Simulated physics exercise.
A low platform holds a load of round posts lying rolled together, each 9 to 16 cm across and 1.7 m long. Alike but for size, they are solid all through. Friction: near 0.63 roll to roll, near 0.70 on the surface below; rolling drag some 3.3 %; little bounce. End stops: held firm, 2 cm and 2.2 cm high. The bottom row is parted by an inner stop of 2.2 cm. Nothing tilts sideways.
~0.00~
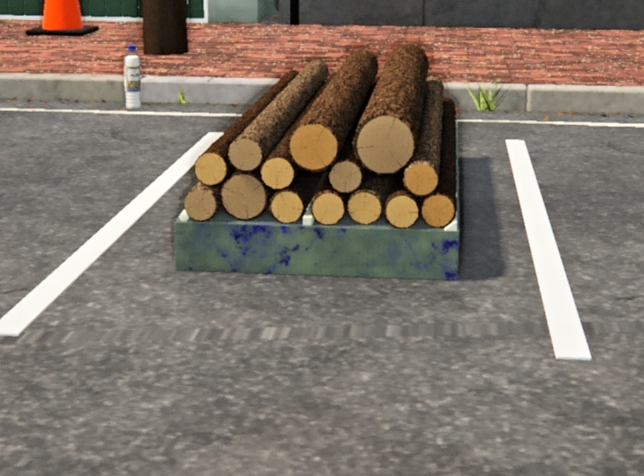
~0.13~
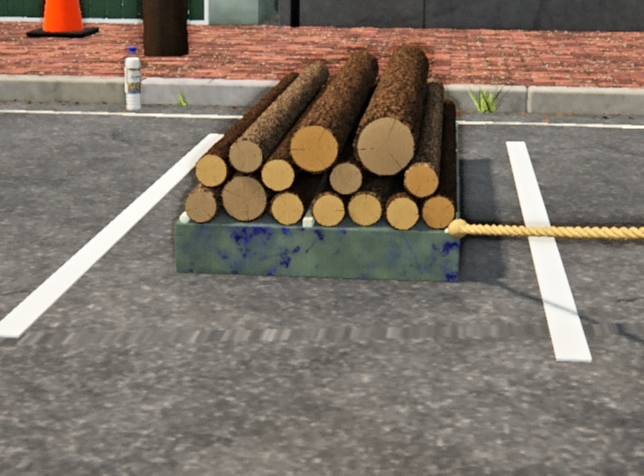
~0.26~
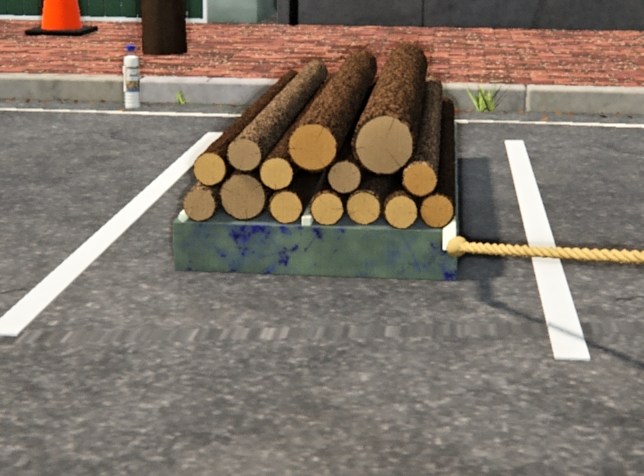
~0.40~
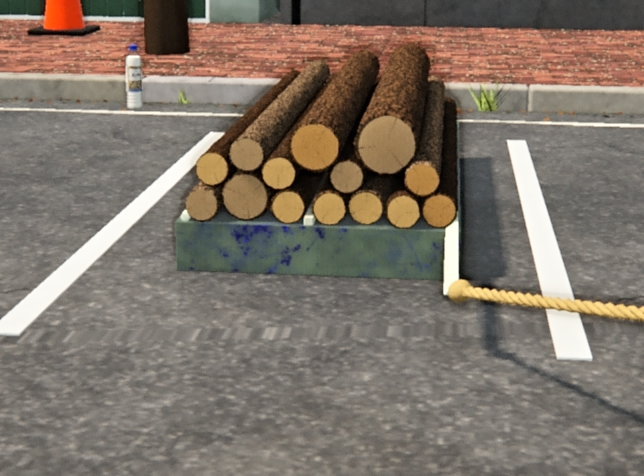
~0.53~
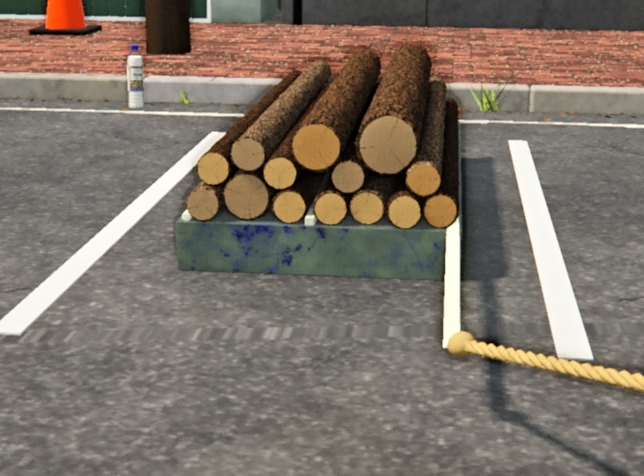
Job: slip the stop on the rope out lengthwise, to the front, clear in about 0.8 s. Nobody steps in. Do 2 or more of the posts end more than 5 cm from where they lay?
Lab note: Yes, total count 8.
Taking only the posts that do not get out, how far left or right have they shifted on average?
Some 5 cm rightwards.
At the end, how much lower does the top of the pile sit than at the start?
I'd put it at some 5 cm lower than at the start.
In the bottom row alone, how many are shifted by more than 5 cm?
Exactly 4.
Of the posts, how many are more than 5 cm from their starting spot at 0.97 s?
The tally stands at 0 by that time.
After 1.26 s, 4 now displaced over 5 cm; the one last seen at (441, 212) 11 cm right and 6 cm down.
After 1.84 s, 8 now displaced over 5 cm; 1 across the right white line; the one last seen at (441, 212) 33 cm right and 13 cm down.
After 3.28 s, 8 now displaced over 5 cm; 3 across the right white line; the one last seen at (441, 212) 65 cm right and 13 cm down.
All still by 3.8 s, 8 moved over 5 cm; 3 across the right white line; the one last seen at (441, 212) 66 cm right and 13 cm down; top of the pile 35 cm high, from 41 cm.
